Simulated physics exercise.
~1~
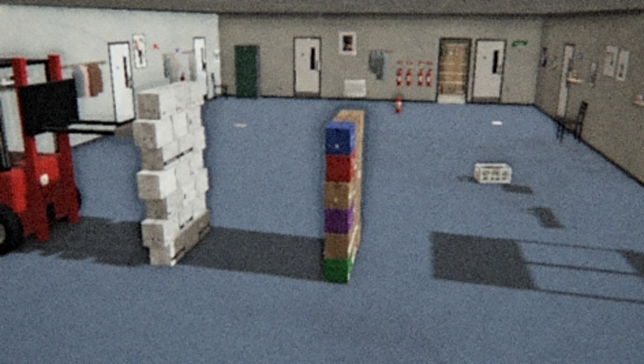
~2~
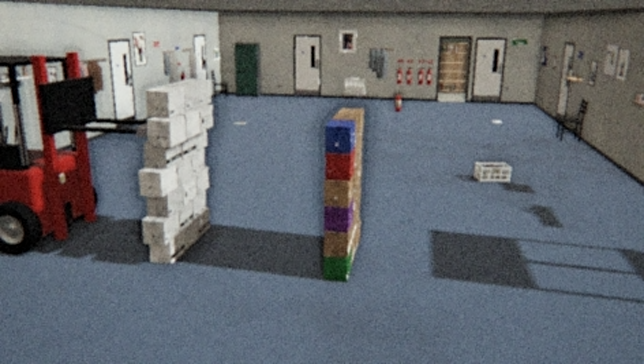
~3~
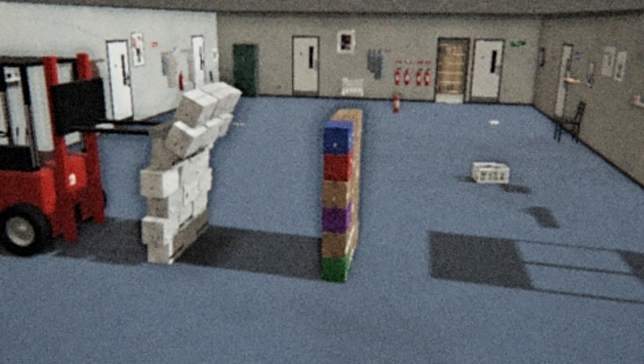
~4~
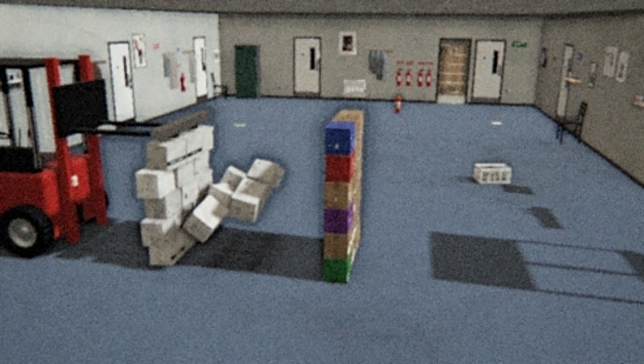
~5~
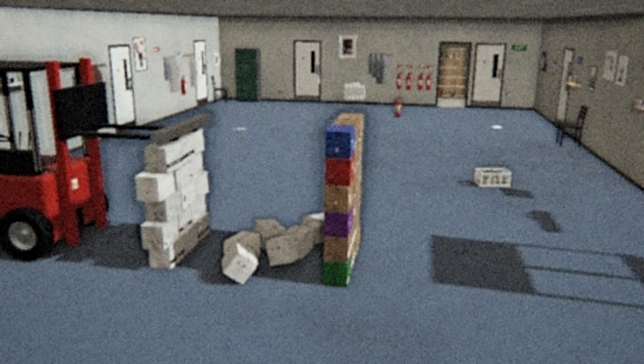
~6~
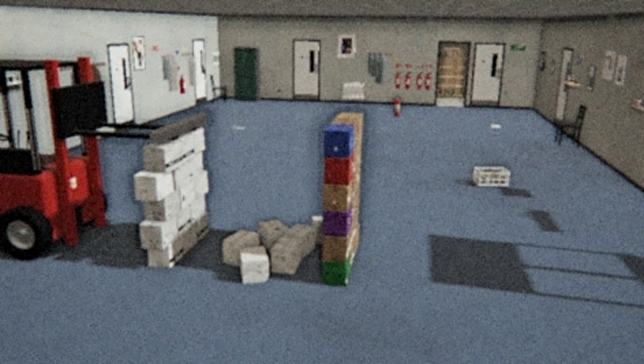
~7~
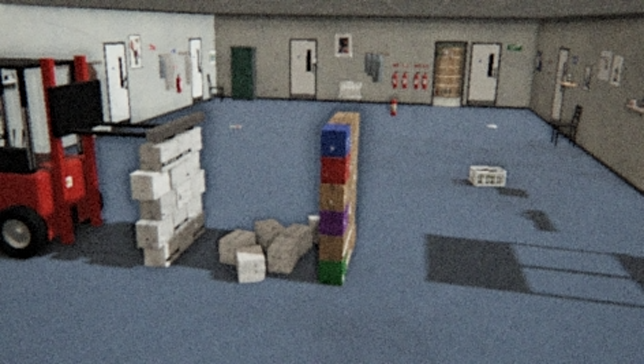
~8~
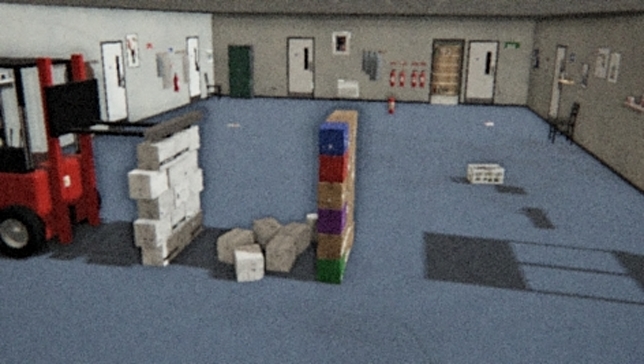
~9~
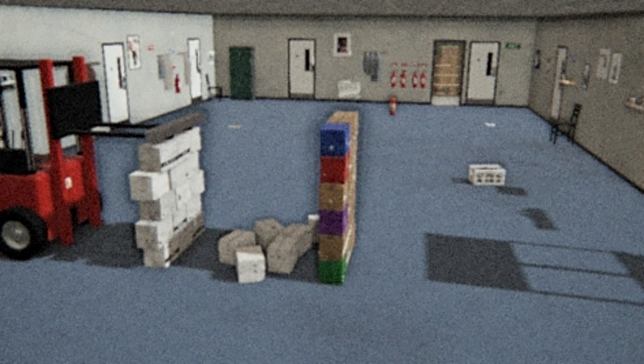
To begin with, a red lift truck at the left moves its raised beam rightward toward a loose wall of pale cartons, with a second wall of brown and coloured cartons standing beyond it. The beam pushes into the upper part of the pale wall, and its top leans over to the right. Several pale cartons tip off, tumble through the gap and land on the blue floor, coming to rest near the foot of the second wall. The truck halts, and the rest of the pale wall stays up. At the end, the coloured stack still stands, its blue carton in place.
